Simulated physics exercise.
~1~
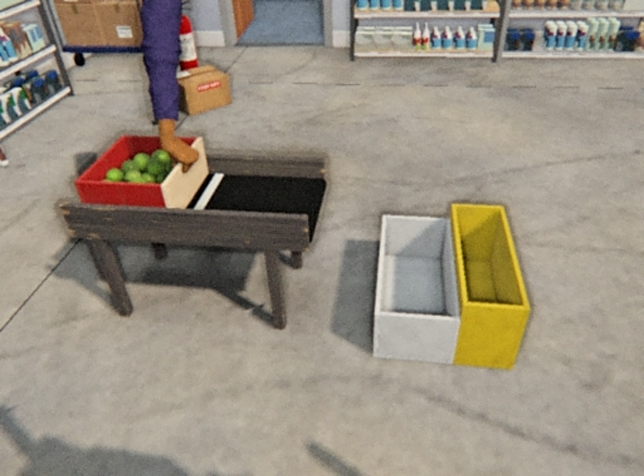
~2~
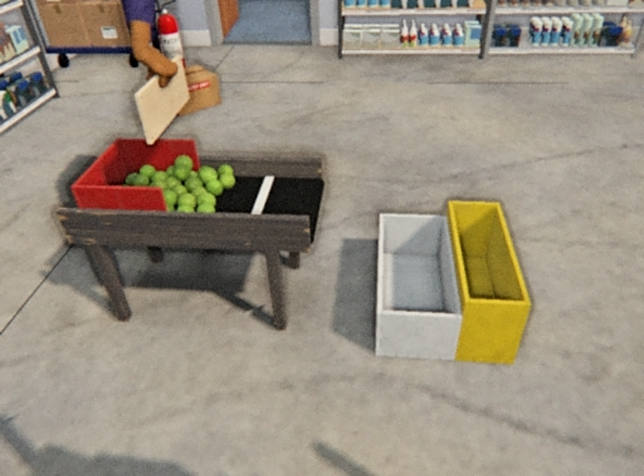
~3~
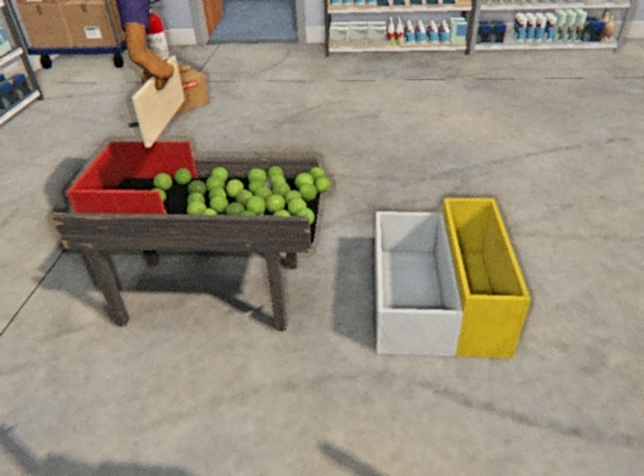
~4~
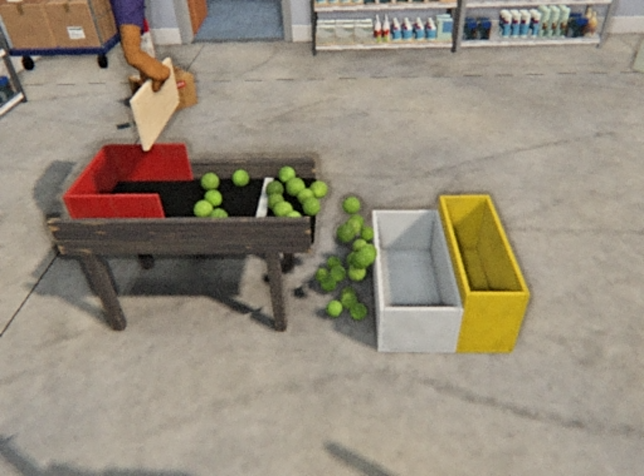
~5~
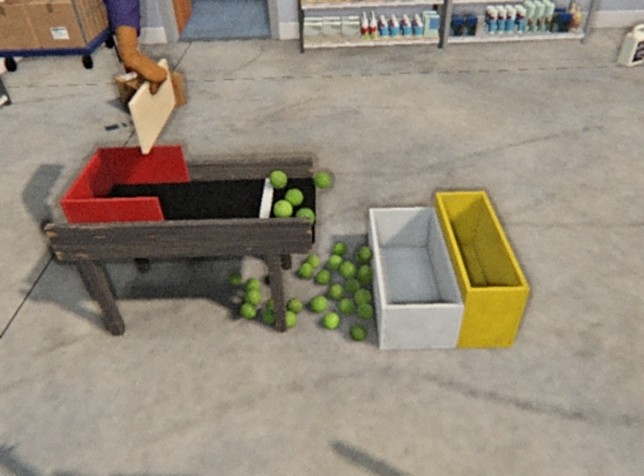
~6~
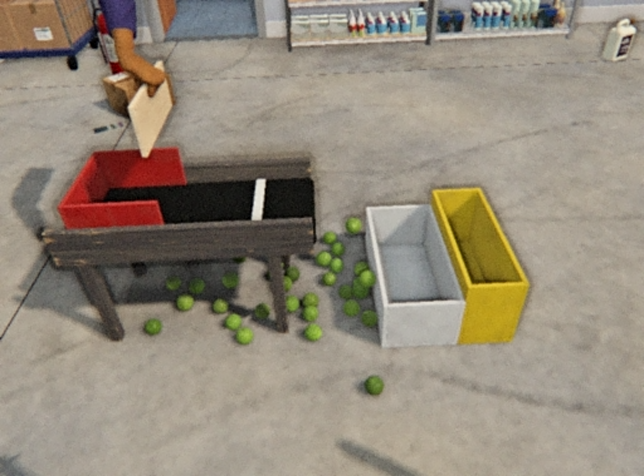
A hand lifted the pale gate from a red pen full of green apples, and the black belt carried them right until they tumbled off its end, all landing and scattering on the floor short of the empty white and yellow bins.
